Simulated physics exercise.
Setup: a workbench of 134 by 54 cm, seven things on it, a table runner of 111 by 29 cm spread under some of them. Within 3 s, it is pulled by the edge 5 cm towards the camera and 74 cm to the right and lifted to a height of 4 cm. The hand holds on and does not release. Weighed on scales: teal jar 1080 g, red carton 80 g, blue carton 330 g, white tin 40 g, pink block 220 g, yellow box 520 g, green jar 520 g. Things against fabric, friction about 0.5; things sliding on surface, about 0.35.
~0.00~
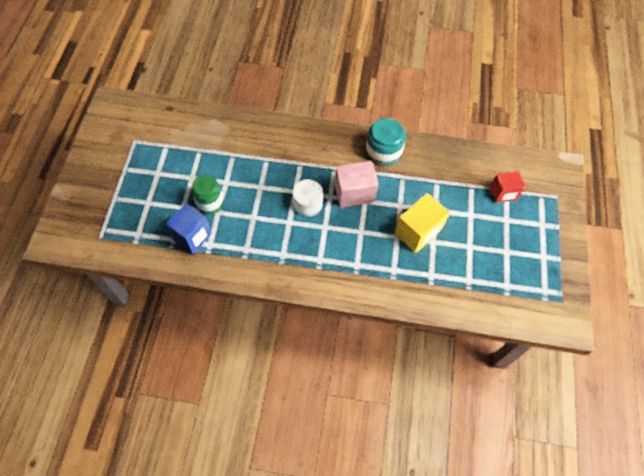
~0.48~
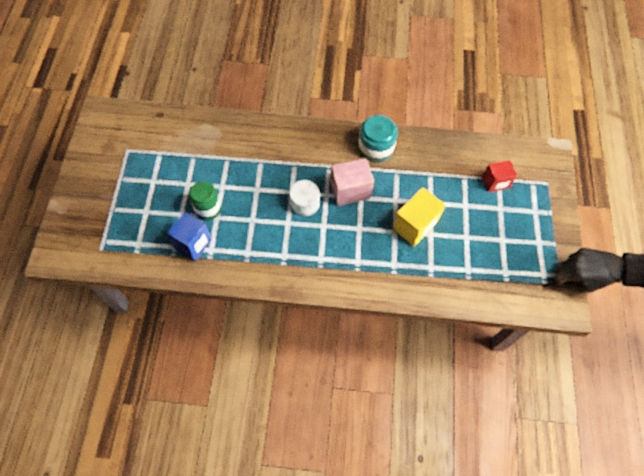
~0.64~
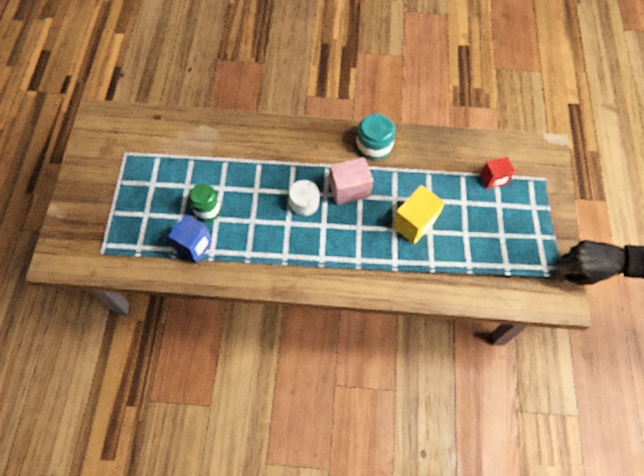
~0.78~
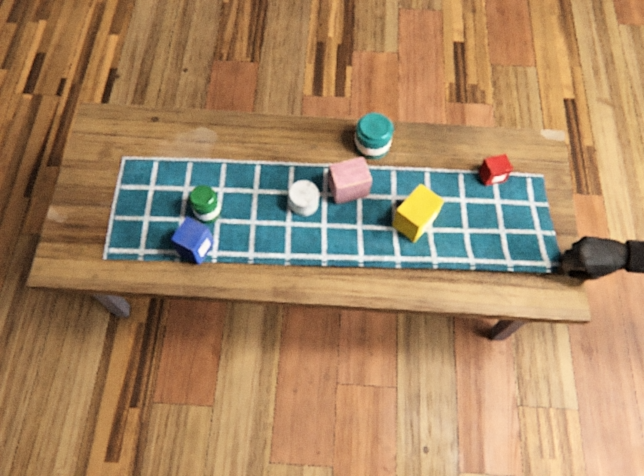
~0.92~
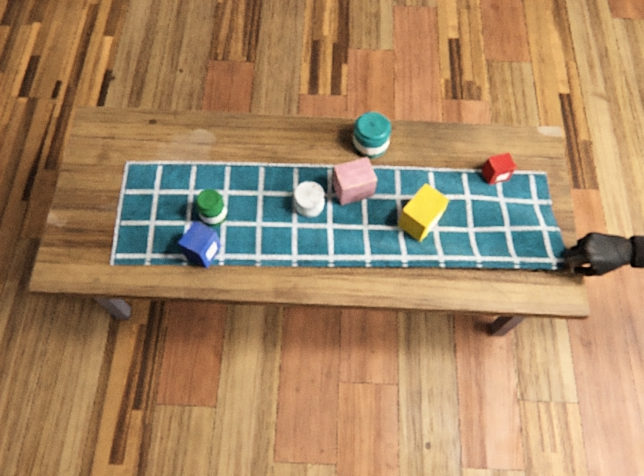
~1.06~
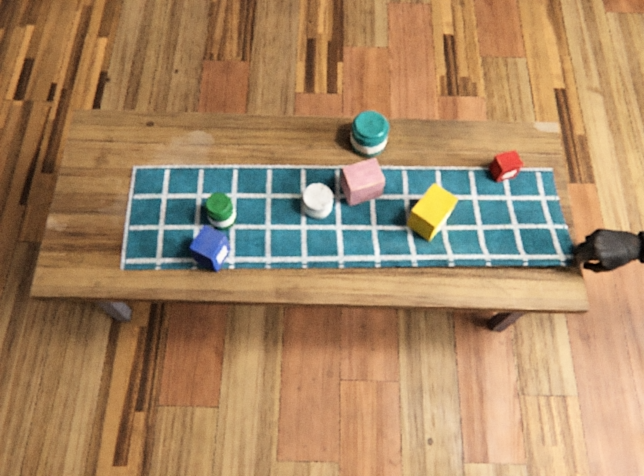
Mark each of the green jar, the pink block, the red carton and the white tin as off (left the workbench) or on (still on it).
Green jar - on. Pink block - off. Red carton - off. White tin - off.
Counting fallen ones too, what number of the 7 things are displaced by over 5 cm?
Total: 6.
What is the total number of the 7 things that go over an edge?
In total, 4 of the things.
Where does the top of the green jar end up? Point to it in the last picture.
You'll find it ending up somewhere near (523, 236).
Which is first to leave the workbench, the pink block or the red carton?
First: The red one.
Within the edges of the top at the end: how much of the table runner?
About 40 per cent.
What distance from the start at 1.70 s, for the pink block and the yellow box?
The pink block has shifted 20 cm and the yellow box 20 cm.
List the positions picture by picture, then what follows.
In the first picture, green jar (204, 184); pink block (357, 175); red carton (512, 180); white tin (308, 192); table runner corners (100, 238) (134, 141) (557, 197) (562, 303).
In the second picture, table runner corners (100, 250) (127, 150); grip (561, 284).
In the third picture, table runner corners (101, 254) (125, 153); grip (563, 277).
In the fourth picture, table runner corners (103, 259) (123, 157); grip (565, 273).
In the fifth picture, blue carton (197, 237); green jar (208, 199); white tin (309, 194); table runner corners (111, 264) (127, 162); grip (571, 269).
In the sixth picture, green jar (218, 203); pink block (364, 174); red carton (510, 160); white tin (318, 196); table runner corners (121, 270) (134, 166) (552, 169); grip (579, 265).
At 1.7 s, 85 % of the table runner is still over the top; green jar 22 cm off its start, red carton 22 cm off its start, white tin 22 cm off its start.
At 2.3 s, 65 % of the table runner is still over the top; green jar 47 cm off its start, white tin 46 cm off its start, pink block 46 cm off its start.
At 3.0 s, 45 % of the table runner is still over the top; pink block over the edge, white tin 73 cm off its start at (592, 264), green jar 70 cm off its start at (496, 234).
At 3.6 s, 40 % of the table runner is still over the top; white tin over the edge, pink block over the edge, green jar 76 cm off its start.
At 5.2 s, 40 % of the table runner is still over the top; white tin over the edge, pink block over the edge, green jar 77 cm off its start at (523, 236), red carton over the edge.
